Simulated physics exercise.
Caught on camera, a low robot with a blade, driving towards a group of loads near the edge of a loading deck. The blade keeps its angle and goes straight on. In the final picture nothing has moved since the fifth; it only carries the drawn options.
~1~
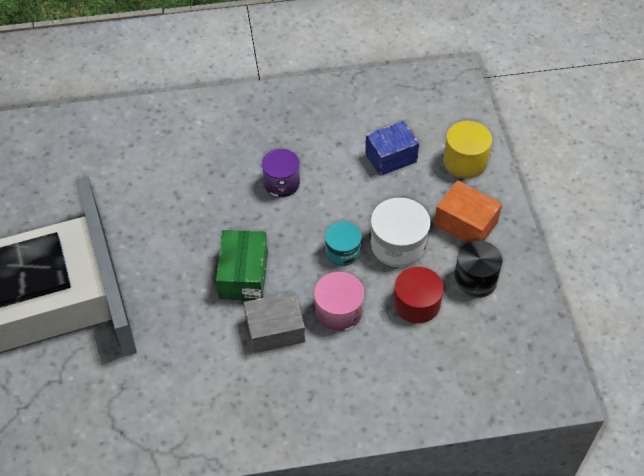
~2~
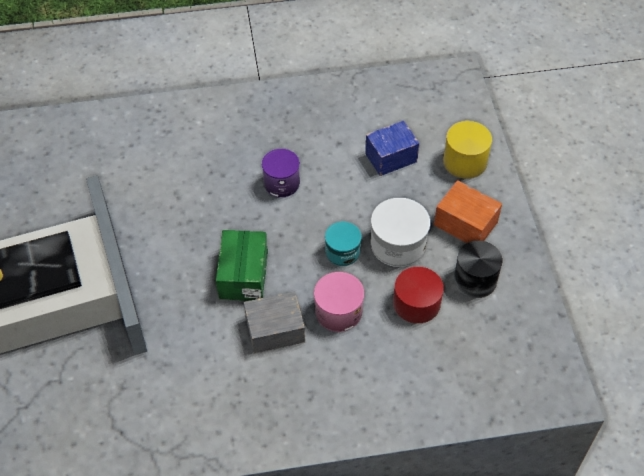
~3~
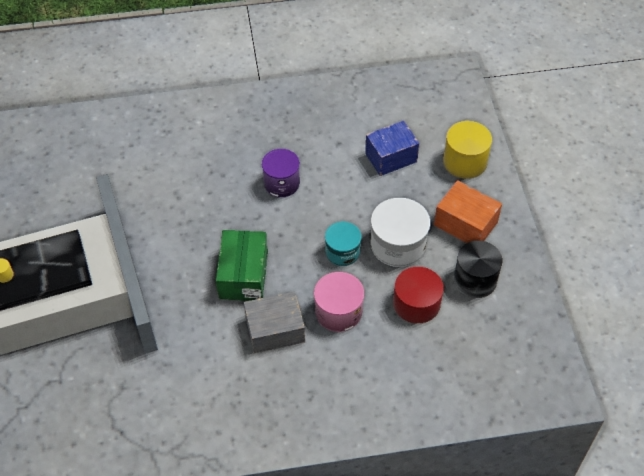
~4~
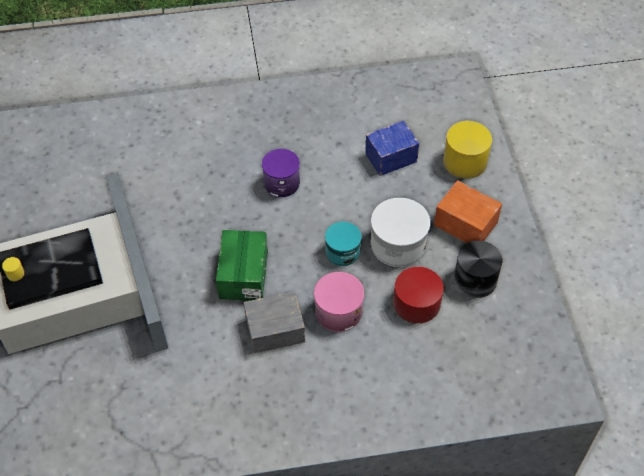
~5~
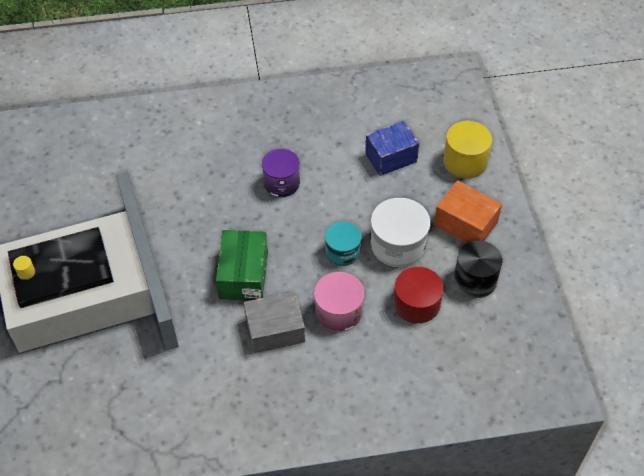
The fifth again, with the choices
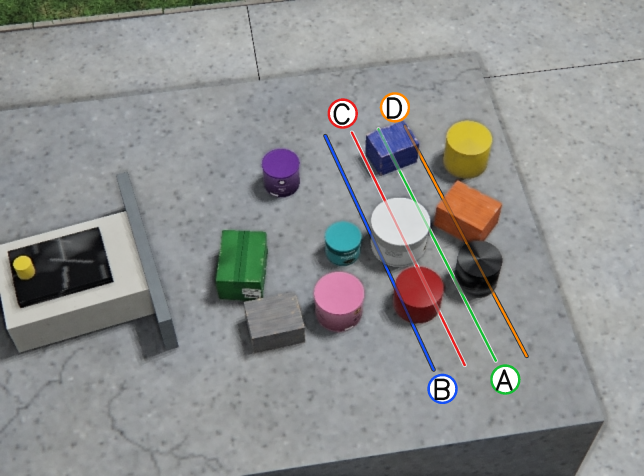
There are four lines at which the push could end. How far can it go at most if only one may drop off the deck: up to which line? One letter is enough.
As far as mark C.
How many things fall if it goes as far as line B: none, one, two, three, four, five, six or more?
In all, none.
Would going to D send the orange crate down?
By then, yes.
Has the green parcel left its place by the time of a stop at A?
Yes.
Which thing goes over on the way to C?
The orange crate goes over.
On the marked copy, A at (432, 235); B at (375, 243); C at (404, 239); D at (461, 232).
Taking C. A third of the way, robot (165, 250); grey crate (299, 317); pink pail (347, 301).
Two thirds of the way, robot (261, 238); black canister (508, 263); orange crate (484, 208).
When it is over, robot (331, 229); orange crate over the edge; black canister (543, 256); one fallen.
As for the rest, A drops three; B is within the limit but short; D drops four.
